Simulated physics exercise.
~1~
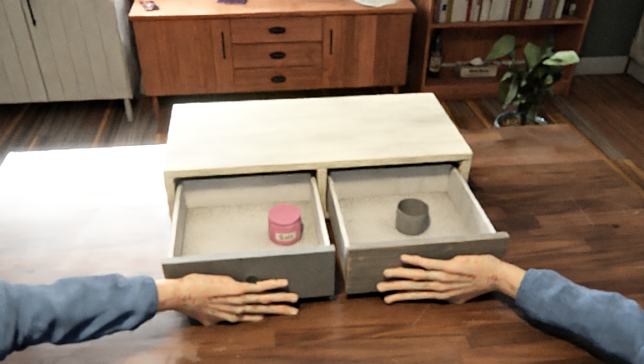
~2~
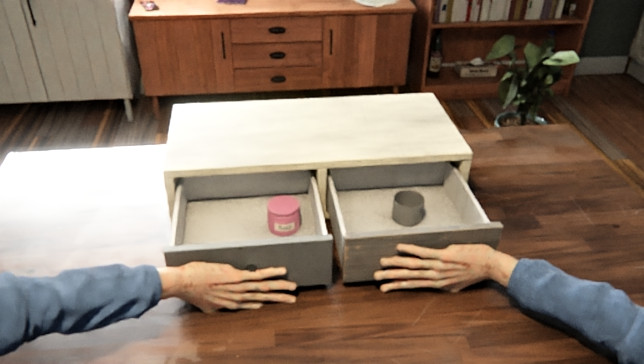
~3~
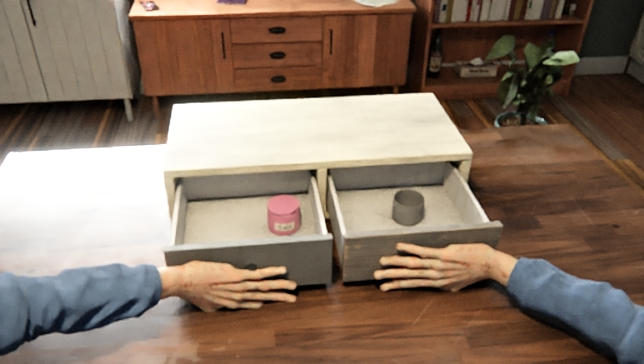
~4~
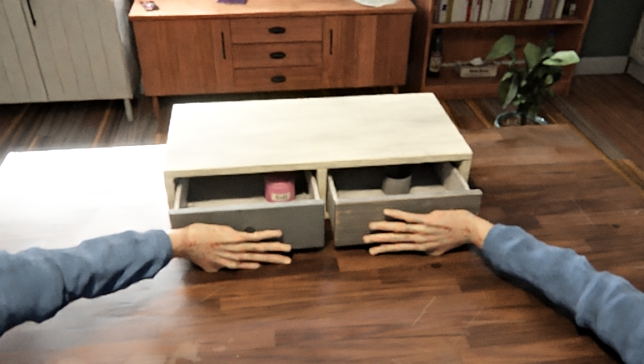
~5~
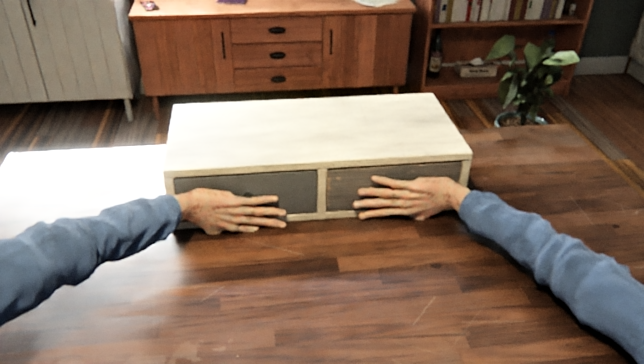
Two hands pushing both open drawers of a low cabinet fully shut, a pink jar and grey cup disappearing inside.
